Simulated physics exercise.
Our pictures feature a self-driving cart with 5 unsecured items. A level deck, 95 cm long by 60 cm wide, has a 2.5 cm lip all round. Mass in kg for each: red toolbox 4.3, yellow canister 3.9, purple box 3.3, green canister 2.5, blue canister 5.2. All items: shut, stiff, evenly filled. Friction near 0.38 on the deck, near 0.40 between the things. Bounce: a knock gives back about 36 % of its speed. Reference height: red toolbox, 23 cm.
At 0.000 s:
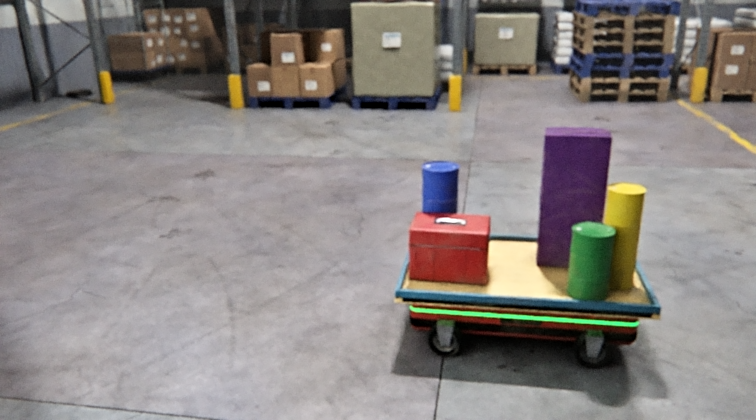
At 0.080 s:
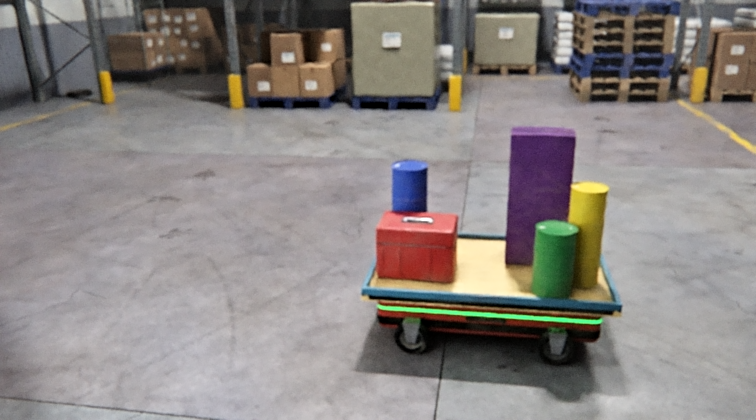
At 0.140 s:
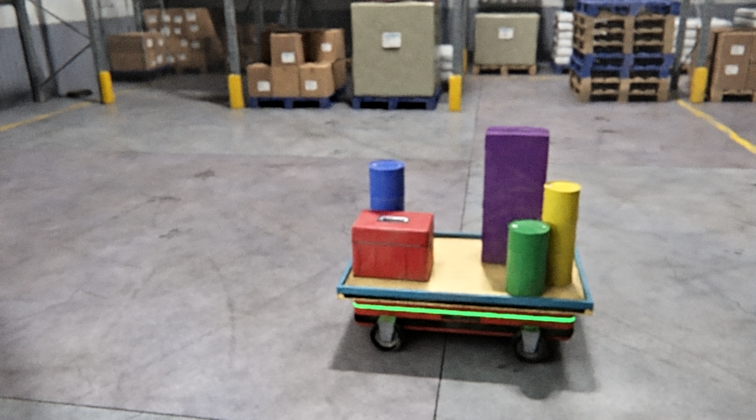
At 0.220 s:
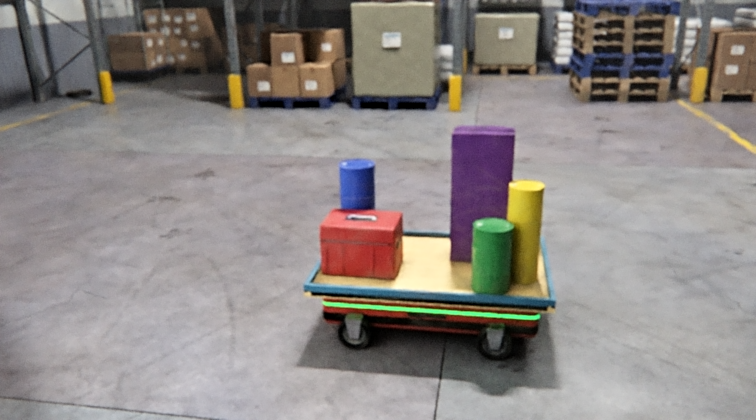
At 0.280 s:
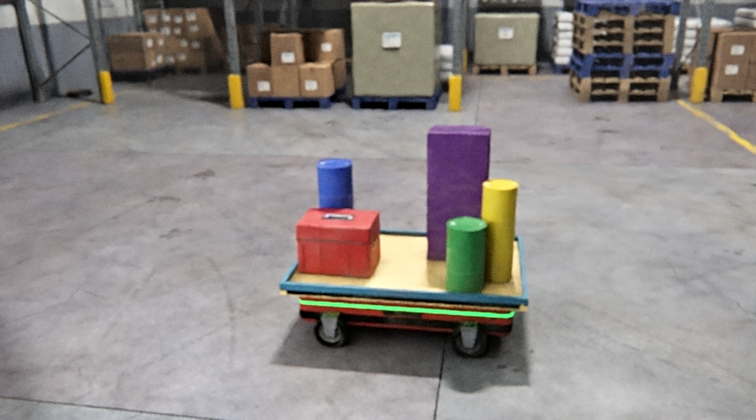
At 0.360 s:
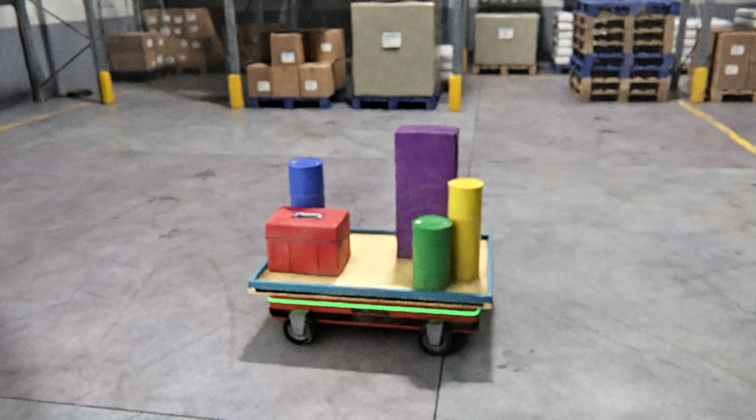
A warehouse with a smooth grey concrete floor, yellow posts and stacked boxes and pallets along the back is seen from a fixed, slightly raised viewpoint. On a low, blue-edged cart at right stand a red toolbox and blue canister at left, and a tall purple box, yellow canister and green canister at right. The cart rolls steadily leftward to near the centre, its items staying upright in place.
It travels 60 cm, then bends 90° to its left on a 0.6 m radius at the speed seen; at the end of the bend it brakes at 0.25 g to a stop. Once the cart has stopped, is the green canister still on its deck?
Yes.
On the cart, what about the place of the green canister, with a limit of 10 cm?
The green canister remains in place.
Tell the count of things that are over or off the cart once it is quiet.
It adds up to 3.
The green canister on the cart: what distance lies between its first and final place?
Net distance near 2 cm.
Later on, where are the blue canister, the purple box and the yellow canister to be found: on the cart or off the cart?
Once it all settles, the blue canister leaves its surface, the purple box leaves its surface and the yellow canister leaves its surface.
By 0.76 s, 129 cm covered, turned 52°; blue canister now off the cart; green canister 2 cm from its spot near (308, 266); red toolbox tilted 20°.
By 1.06 s, 180 cm covered, turned 90°; purple box now off the cart; green canister 2 cm from its spot near (255, 313); yellow canister tilted 58°.
By 1.36 s, 222 cm covered, turned 90°; yellow canister now off the cart; green canister 2 cm from its spot near (200, 388); red toolbox tilted 6°.
When it is over (2.2 s), off the cart, yellow canister, purple box and blue canister; not toppled but over 10 cm from the start, red toolbox; the last one within 10 cm of the start.
